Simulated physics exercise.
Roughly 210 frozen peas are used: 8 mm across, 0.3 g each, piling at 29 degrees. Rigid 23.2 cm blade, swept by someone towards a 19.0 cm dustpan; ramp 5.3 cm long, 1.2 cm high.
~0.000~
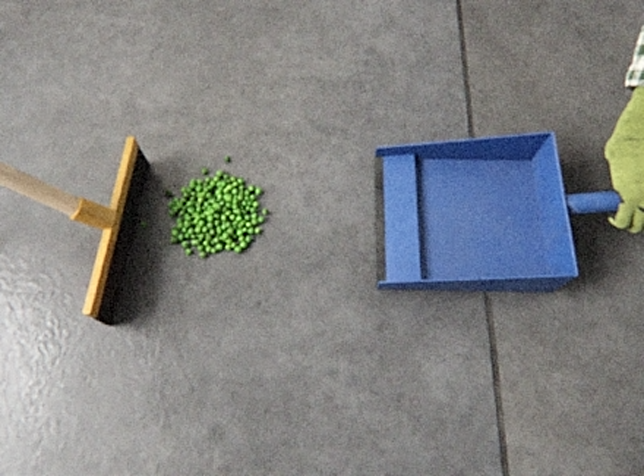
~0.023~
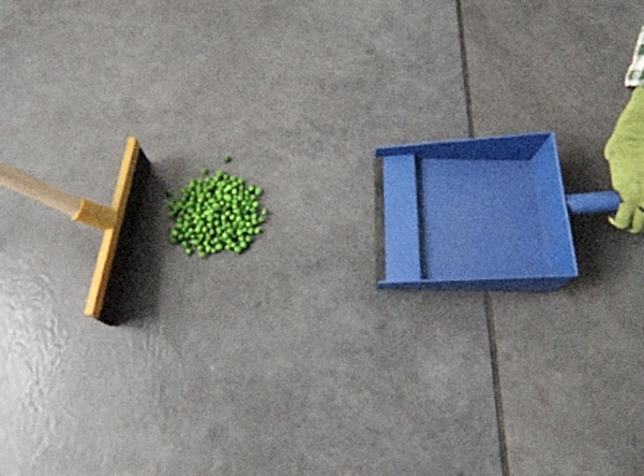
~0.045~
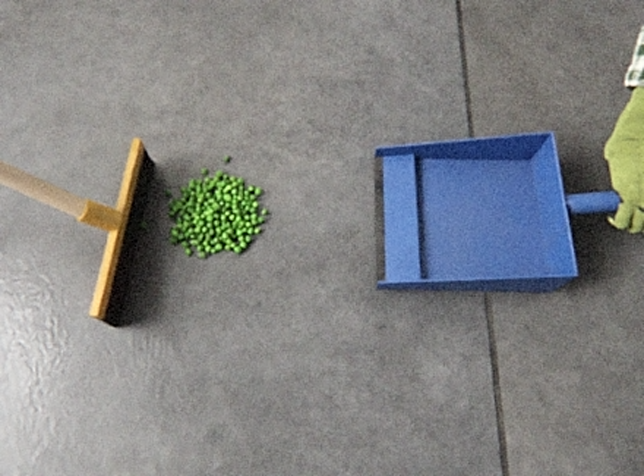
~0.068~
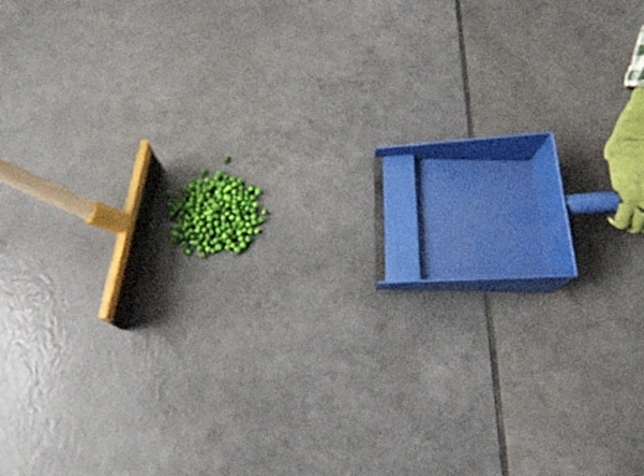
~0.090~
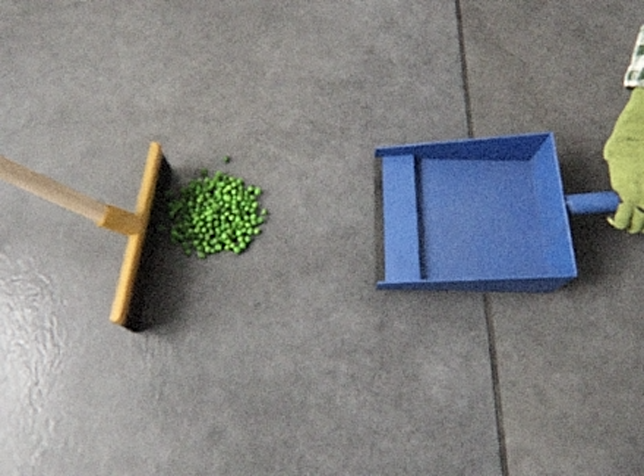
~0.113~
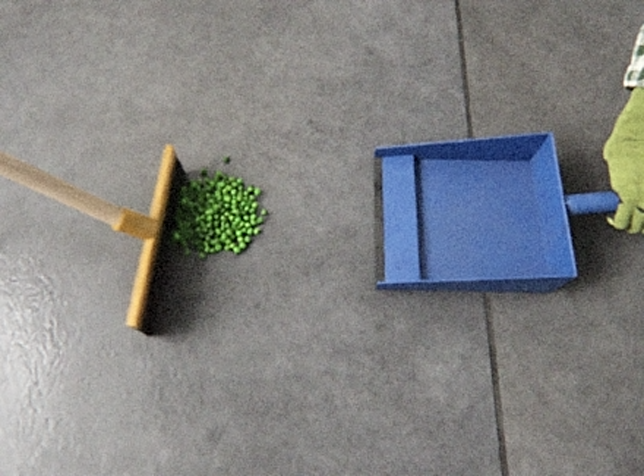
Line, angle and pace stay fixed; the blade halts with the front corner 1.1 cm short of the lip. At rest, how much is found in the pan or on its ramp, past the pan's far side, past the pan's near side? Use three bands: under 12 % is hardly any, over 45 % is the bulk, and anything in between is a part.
Pan: A part, far side: A part, near side: A part.
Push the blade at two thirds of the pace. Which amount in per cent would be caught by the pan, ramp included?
About 35 per cent.
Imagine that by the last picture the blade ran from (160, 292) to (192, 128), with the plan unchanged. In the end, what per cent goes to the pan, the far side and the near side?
Split: Pan = 45, far = 20, near = 10.
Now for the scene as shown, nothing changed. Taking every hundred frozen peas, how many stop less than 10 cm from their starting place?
It comes to near 0 percent.
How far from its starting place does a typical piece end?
That distance is close to 26 cm.
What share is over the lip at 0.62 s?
By that time, around 50 percent.
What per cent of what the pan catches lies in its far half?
Estimate: Close to 20 %.
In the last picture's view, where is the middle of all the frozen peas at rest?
Look around (391, 236) in the last picture.
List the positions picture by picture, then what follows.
The first picture shows blade from (92, 313) to (134, 144), moved 0.0 cm, 0 of the pieces shifted so far; middle of the pieces at (213, 214); pan at (473, 221).
The second picture shows blade from (93, 313) to (135, 145), moved 0.2 cm, 0 of the pieces shifted so far; middle of the pieces at (213, 214).
The third picture shows blade from (98, 315) to (139, 146), moved 0.9 cm, 0 of the pieces shifted so far; middle of the pieces at (213, 214).
The fourth picture shows blade from (107, 317) to (147, 148), moved 2.0 cm, 1 of the pieces shifted so far; middle of the pieces at (212, 214).
The fifth picture shows blade from (119, 320) to (158, 150), moved 3.5 cm, 1 of the pieces shifted so far; middle of the pieces at (212, 214).
The sixth picture shows blade from (135, 324) to (172, 153), moved 5.4 cm, 12 of the pieces shifted so far; middle of the pieces at (213, 214); pan at (472, 222). Its pace works out near 0.85 m/s, heading 12 degrees towards the viewer's side.
After 0.27 s, middle of the blade 14 cm from the lip; 0 % over the lip, far side 5 %, near side 5 %.
After 0.38 s, middle of the blade 5 cm from the lip; 0 % over the lip, far side 10 %, near side 15 %.
After 0.62 s, middle of the blade 2 cm from the lip; 50 % over the lip, far side 15 %, near side 20 %.
In the end, at 1.7 s, pan 40 %, far side 15 %, near side 20 %, in front of the lip or behind the blade 25 %.
